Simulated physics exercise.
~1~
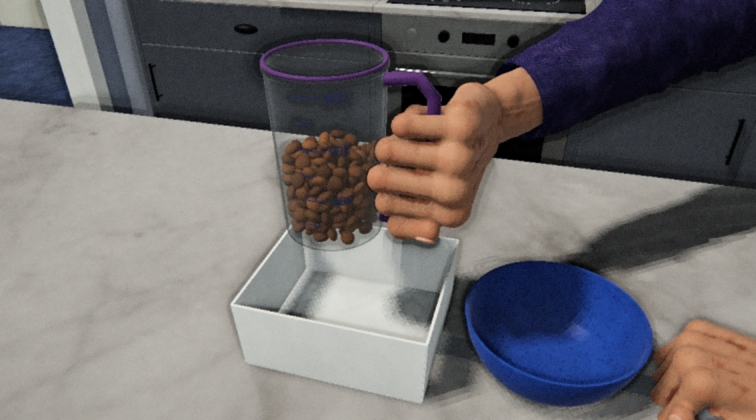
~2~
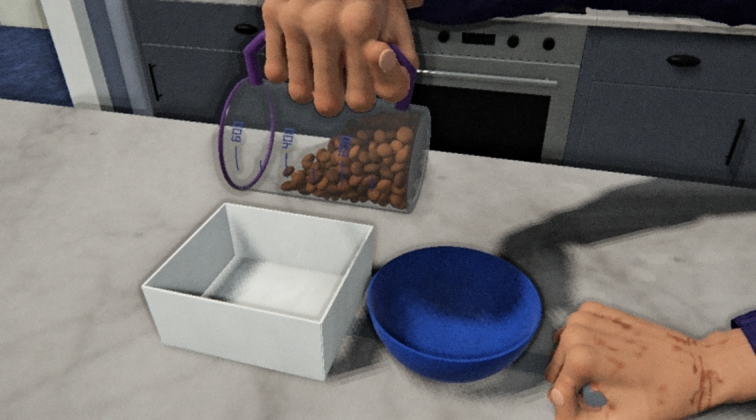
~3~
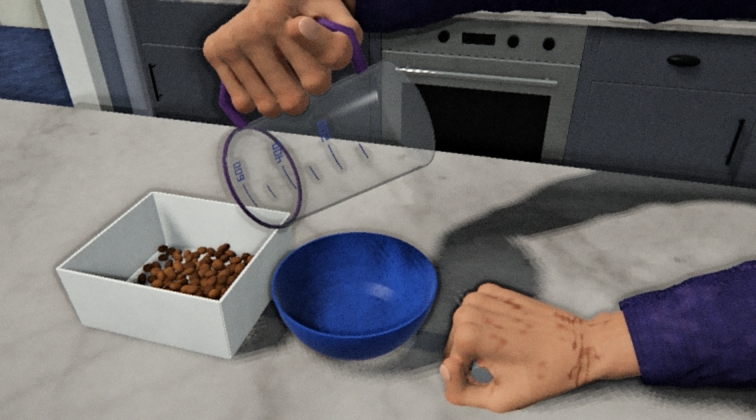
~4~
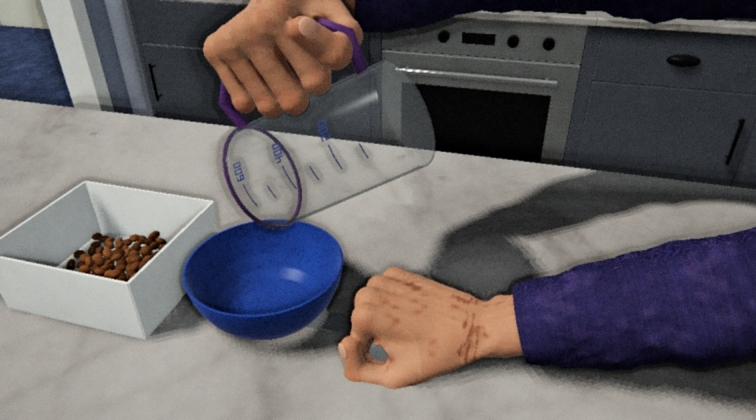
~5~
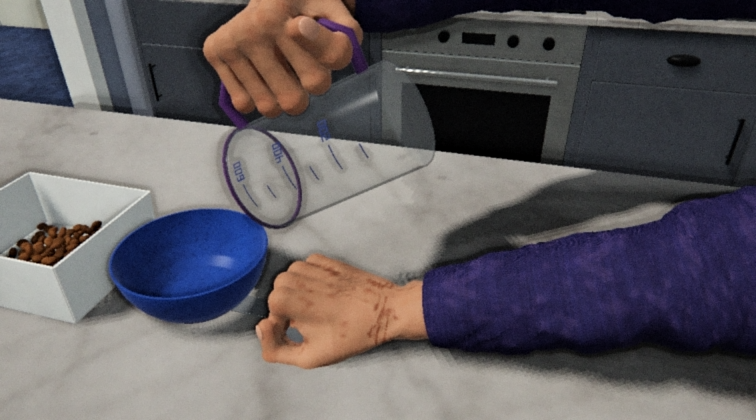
At first, a hand holds a clear jug with a purple rim and handle, partly filled with small brown pieces, above a white square container on a marble counter. A blue bowl sits to the right, with another hand beside it. The jug tips onto its side toward the left as the container, bowl and lower hand move left. It tilts further, and the brown pieces drop into the white container. The emptied jug stays tipped while the row continues left, ending with all the pieces in the white container and the blue bowl empty.
